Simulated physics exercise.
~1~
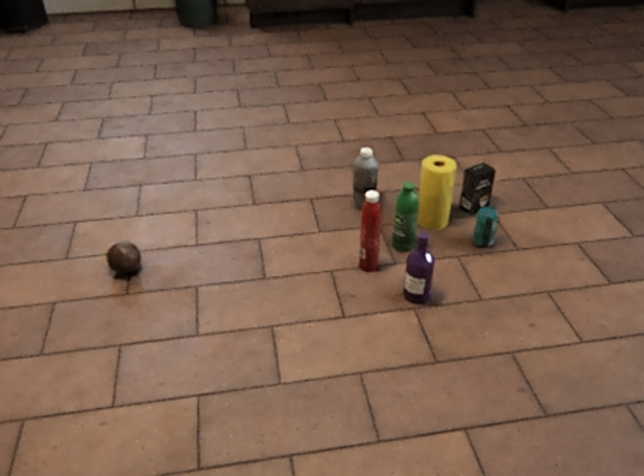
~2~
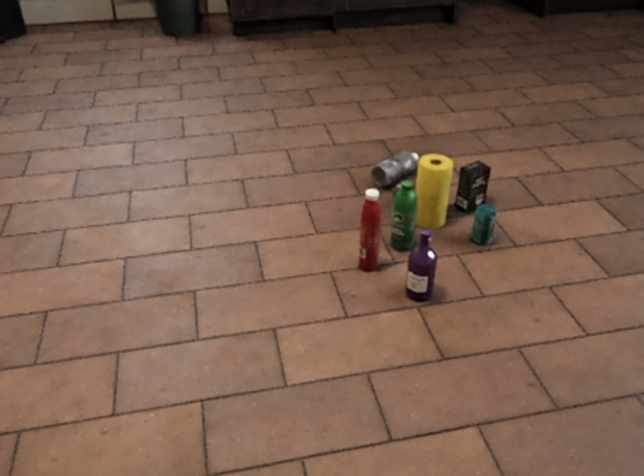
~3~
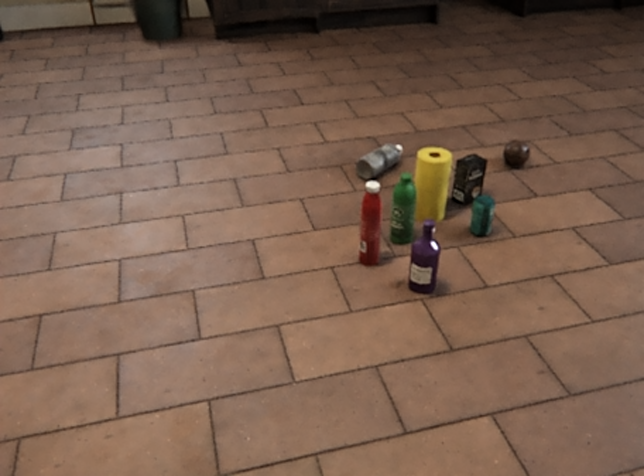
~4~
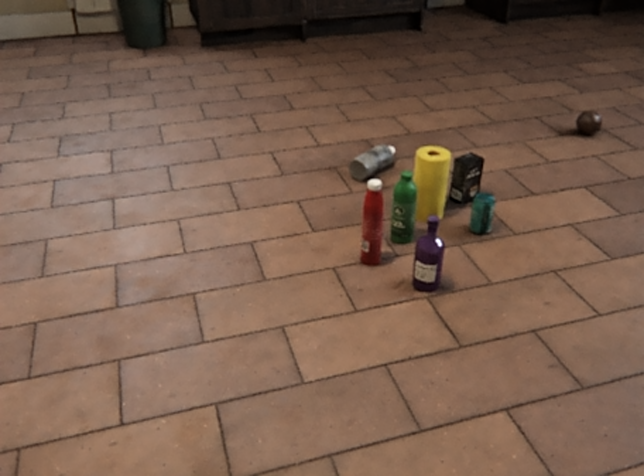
The footage shows a brown ball to the left of a group of bottles, a can, a carton and a yellow roll on a tiled floor. It rolls right through the group, the grey bottle topples onto its side, and the ball continues toward the far right while the others stay upright.
